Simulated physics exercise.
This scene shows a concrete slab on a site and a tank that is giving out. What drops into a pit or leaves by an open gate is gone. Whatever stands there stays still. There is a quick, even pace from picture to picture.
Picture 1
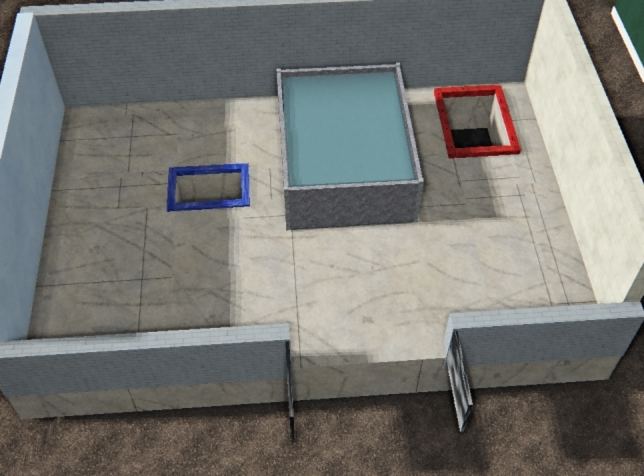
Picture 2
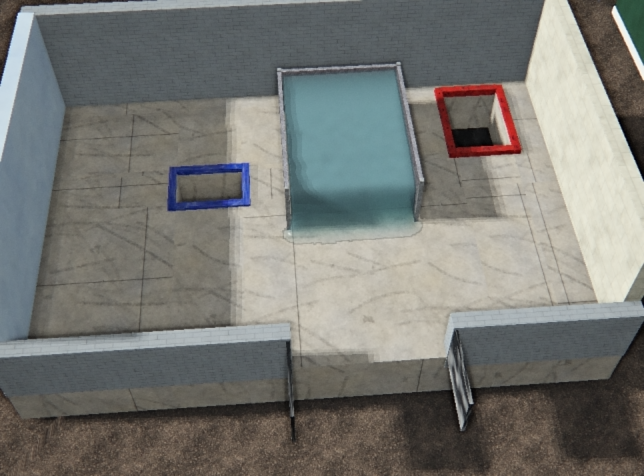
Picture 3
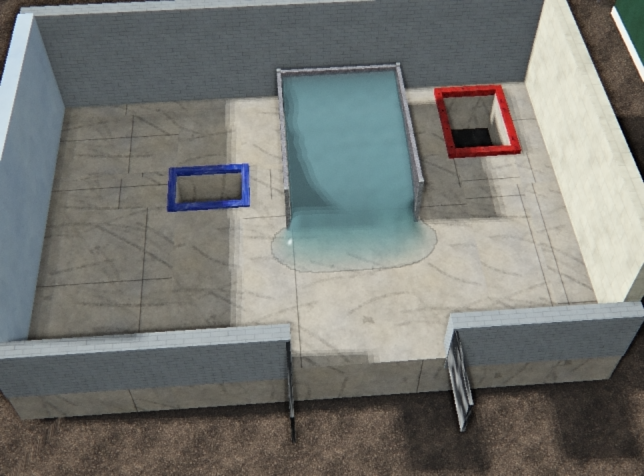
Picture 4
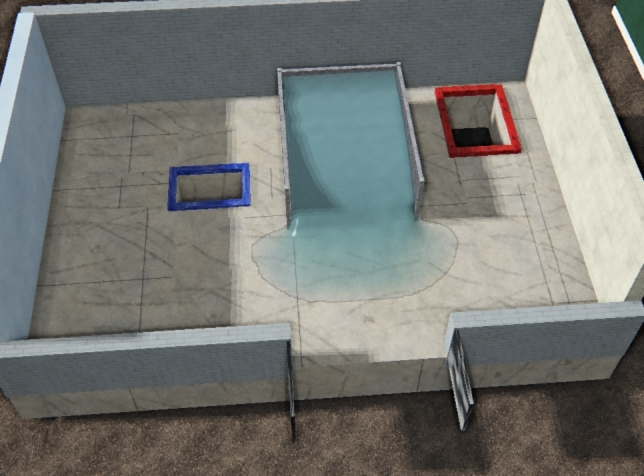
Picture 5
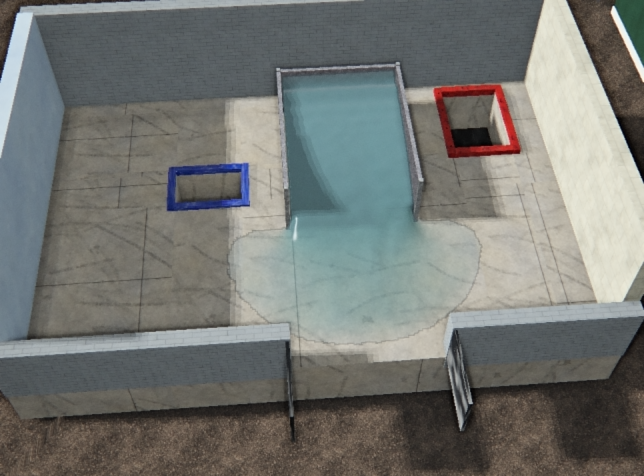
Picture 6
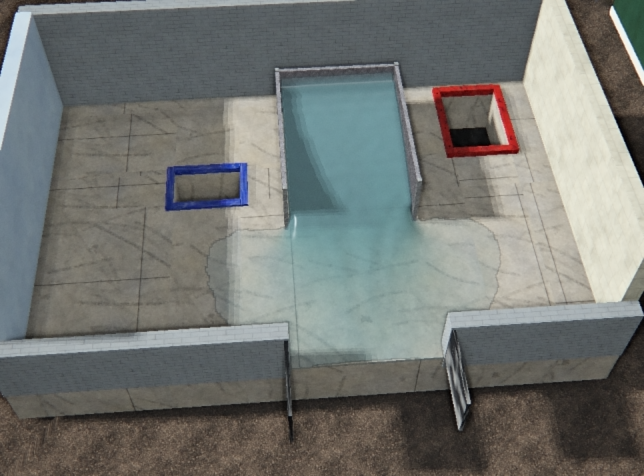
Water pours from the open front of a tank and spreads across the walled concrete slab.
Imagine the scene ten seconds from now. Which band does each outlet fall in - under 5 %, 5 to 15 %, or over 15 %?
Bands: The gate is in the over 15 % band; the blue pit is in the under 5 % band; the red pit is in the under 5 % band.
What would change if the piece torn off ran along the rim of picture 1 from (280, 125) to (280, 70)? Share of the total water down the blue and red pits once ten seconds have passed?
Blue: 8 percent; red: 0 percent.
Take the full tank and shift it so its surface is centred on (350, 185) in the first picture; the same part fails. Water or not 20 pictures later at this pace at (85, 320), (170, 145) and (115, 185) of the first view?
Soaked - unflooded - unflooded.
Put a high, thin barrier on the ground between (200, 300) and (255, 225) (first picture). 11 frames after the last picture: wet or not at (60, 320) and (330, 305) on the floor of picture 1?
In the listed order, the first spot is swamped and the second is swamped.
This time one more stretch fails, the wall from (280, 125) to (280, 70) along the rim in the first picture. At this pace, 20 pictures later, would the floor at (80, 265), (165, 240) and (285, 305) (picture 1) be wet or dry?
The first would be drenched, the second drenched and the third still unwetted.
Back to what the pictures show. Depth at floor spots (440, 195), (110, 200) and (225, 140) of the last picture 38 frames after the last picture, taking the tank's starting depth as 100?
In that order: 10, 4 and 0 per cent.
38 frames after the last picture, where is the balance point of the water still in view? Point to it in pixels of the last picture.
Roughly (299, 222) in the last picture.
A moment on, water covers 30 % of the floor; the gate 11 %, the blue pit 0 %, the red pit 0 %.
Next, water covers 35 % of the floor; the gate 26 %, the blue pit 0 %, the red pit 0 %.
Then, water covers 55 % of the floor; the gate 42 %, the blue pit 0 %, the red pit 0 %.
Later, water covers 80 % of the floor; the gate 54 %, the blue pit 0 %, the red pit 0 %.
In the end, water covers 95 % of the floor; the gate 61 %, the blue pit 0 %, the red pit 0 %.
